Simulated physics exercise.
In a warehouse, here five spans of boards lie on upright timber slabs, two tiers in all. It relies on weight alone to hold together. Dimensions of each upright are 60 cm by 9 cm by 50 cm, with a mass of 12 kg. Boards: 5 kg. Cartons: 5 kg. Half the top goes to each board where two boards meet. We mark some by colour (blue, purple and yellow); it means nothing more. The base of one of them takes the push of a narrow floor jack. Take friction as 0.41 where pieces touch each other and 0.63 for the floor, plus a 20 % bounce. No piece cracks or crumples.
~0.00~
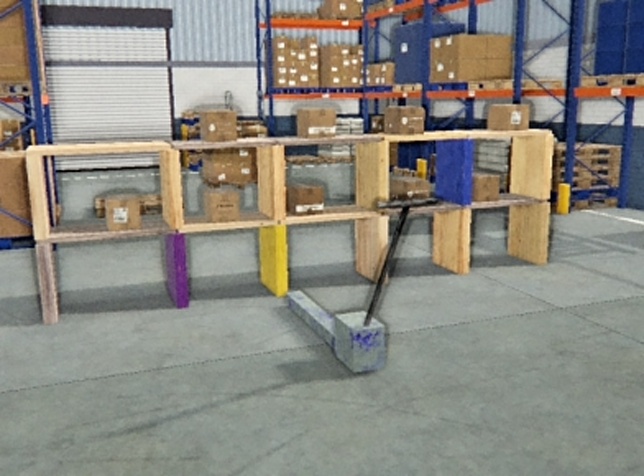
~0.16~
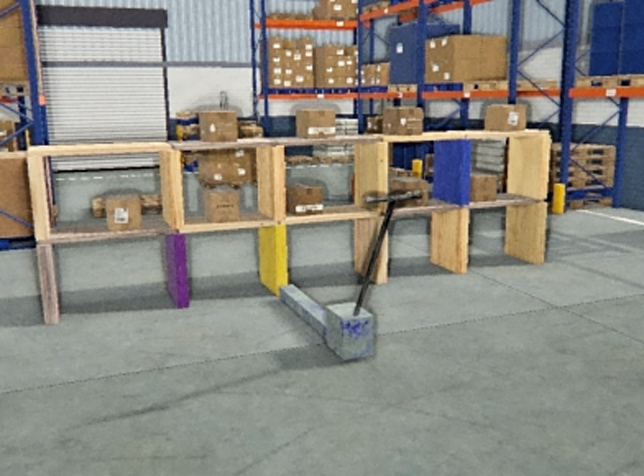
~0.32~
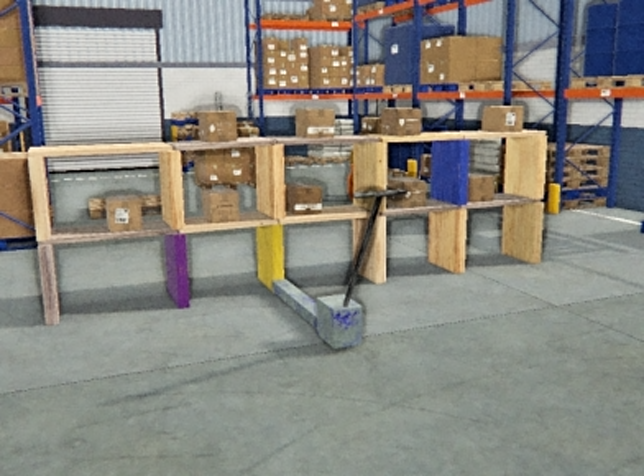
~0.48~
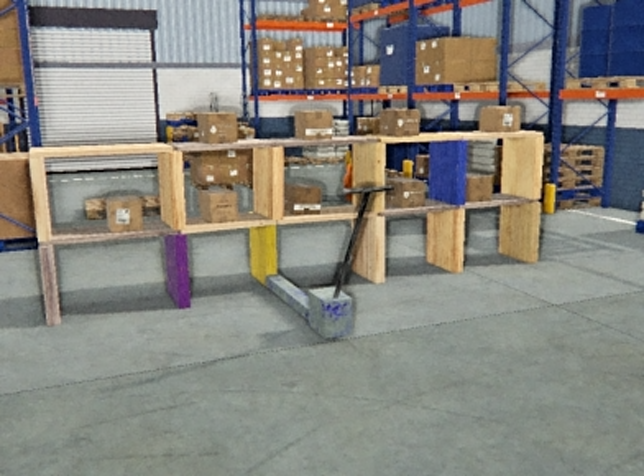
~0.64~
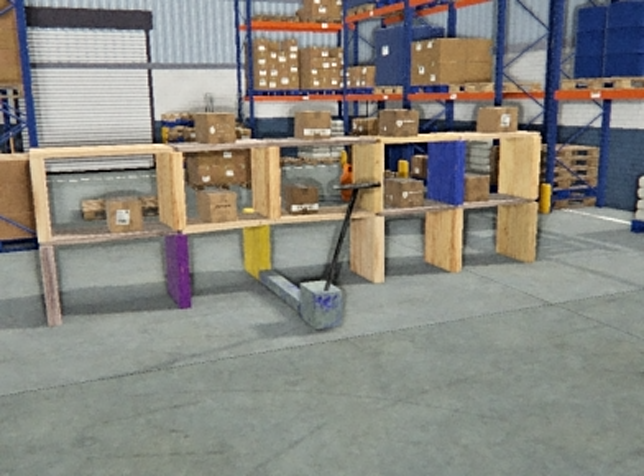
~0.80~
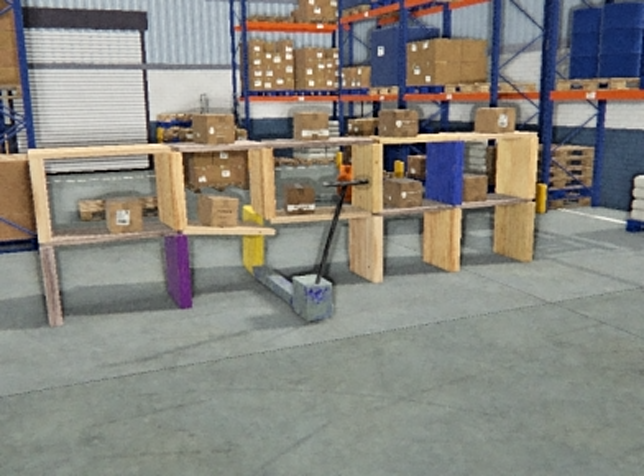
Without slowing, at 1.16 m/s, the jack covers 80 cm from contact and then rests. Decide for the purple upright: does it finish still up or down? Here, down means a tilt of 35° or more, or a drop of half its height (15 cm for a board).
It finishes down.
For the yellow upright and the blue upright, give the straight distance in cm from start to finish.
Net shift, middle to middle: Yellow 90 cm, blue 0 cm.
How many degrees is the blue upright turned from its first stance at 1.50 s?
I'd estimate close to 0°.
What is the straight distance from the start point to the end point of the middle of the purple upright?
Net straight-line distance: Approx. 45 cm.
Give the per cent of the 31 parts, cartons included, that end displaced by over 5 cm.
It works out to 60 percent.
Around 0.96 s, 3 of the 31 pieces down; purple upright unmoved.
Around 1.16 s, 9 of the 31 pieces down; purple upright tipped 6°; yellow upright displaced 93 cm.
Around 1.50 s, 12 of the 31 pieces down; purple upright tipped 37°.
Around 1.74 s, 16 of the 31 pieces down; purple upright on its side.
Finally (3.0 s), 16 of the 31 pieces down; purple upright on its side; blue upright unmoved; yellow upright displaced 94 cm. Seen by the last camera, middles, purple upright near (136, 301), blue upright near (444, 171).
